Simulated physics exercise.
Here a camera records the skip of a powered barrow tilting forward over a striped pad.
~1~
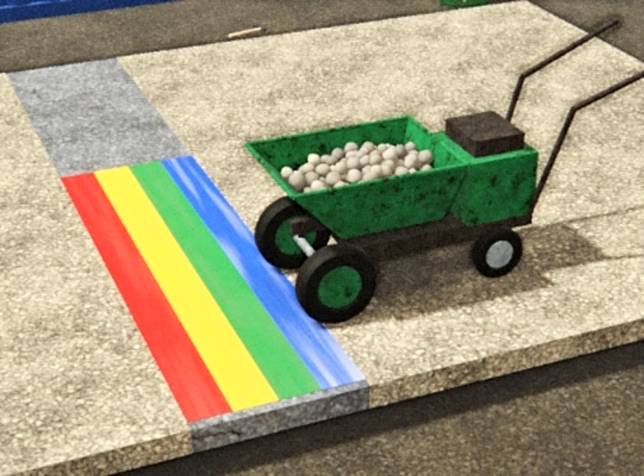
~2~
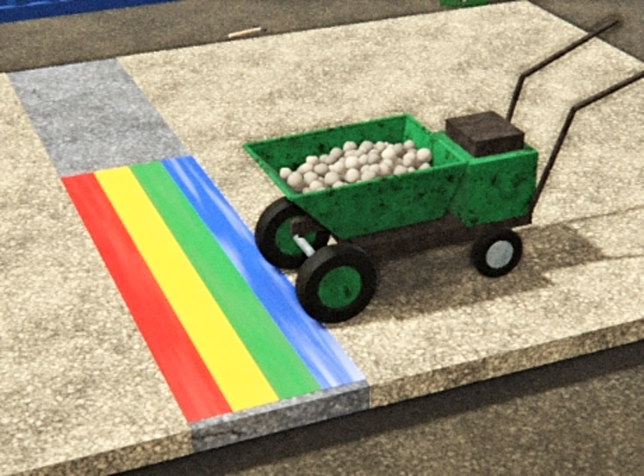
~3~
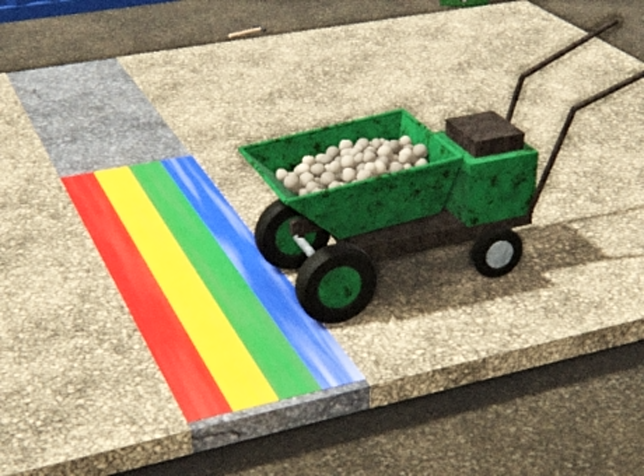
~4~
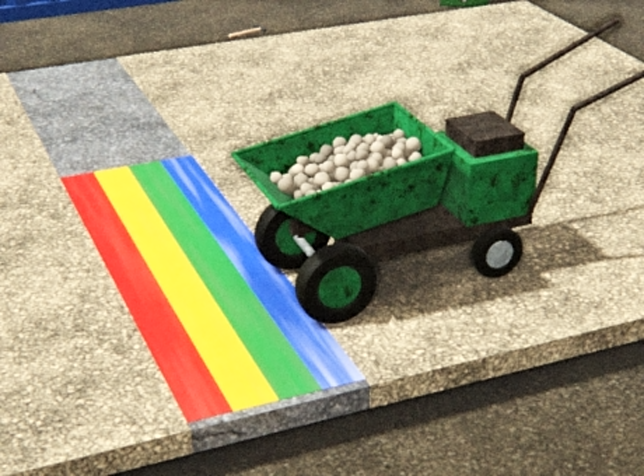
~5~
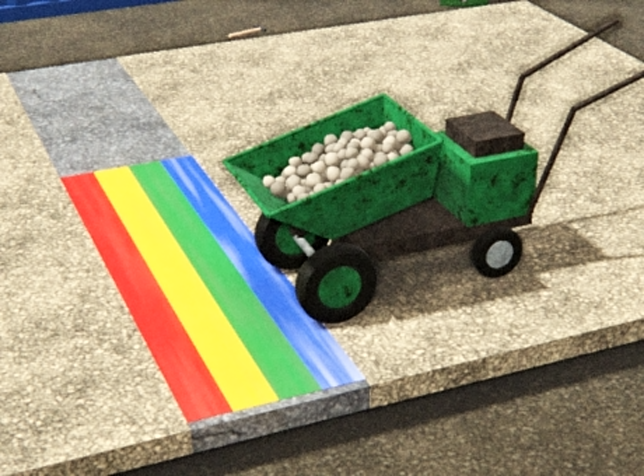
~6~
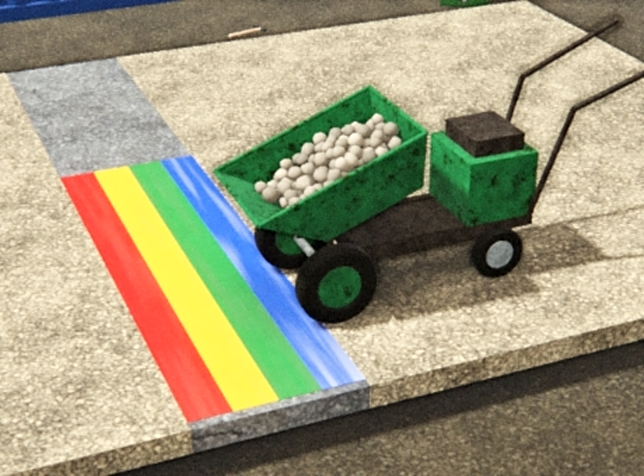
On a pale stone slab beside a pad striped red, yellow, green and blue, a green powered barrow stands with its skip level, loaded with rounded pebbles. The skip tilts forward, barely at first and then clearly, its lip lowering toward the left while the wheels stay still and the pebbles remain heaped inside.
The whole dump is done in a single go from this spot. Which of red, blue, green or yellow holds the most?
Red.
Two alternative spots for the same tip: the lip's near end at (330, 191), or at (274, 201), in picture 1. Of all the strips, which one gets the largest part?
Taking them in order, it would be the yellow strip and then the red one.
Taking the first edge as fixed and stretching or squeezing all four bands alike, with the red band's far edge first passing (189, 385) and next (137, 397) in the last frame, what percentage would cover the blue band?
Shares: Near 0 %; near 0 %.
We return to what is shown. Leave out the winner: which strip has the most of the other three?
Second: Yellow.
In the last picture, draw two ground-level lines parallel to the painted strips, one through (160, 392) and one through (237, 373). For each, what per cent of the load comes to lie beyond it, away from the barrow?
Near 20 % and near 70 %, in that order.
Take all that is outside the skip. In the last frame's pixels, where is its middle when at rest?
Resting centre, last frame: Roughly (155, 317).
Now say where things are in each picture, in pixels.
The first frame shows lip of the skip (293, 197), level; top of the load (370, 167), river pebbles; blue strip (319, 350); green strip (277, 360); yellow strip (234, 370); red strip (190, 380).
The second frame shows lip of the skip (291, 199), tipped barely; top of the load (369, 166).
The third frame shows lip of the skip (286, 202), tipped barely; top of the load (379, 163).
The fourth frame shows lip of the skip (279, 208), tipped a little; top of the load (373, 159).
The fifth frame shows lip of the skip (269, 216), tipped a little; top of the load (380, 150).
The sixth frame shows lip of the skip (259, 226), tipped clearly; top of the load (368, 145); blue strip (319, 350); green strip (277, 360); yellow strip (234, 370); red strip (190, 380).
Just after the last frame, skip tipped steeply; every one in the skip.
A moment on, skip tipped right over; roughly half in the skip; about a tenth over the yellow strip; roughly a quarter over the red strip; just a few off the paint.
Further on, skip tipped right over; roughly a quarter in the skip; just a few over the green strip; roughly a quarter over the yellow strip; roughly a third over the red strip; roughly a quarter off the paint.
When it is over, skip tipped right over; roughly a quarter in the skip; not one over the blue strip; just a few over the green strip; roughly a quarter over the yellow strip; roughly a third over the red strip; roughly a quarter off the paint.
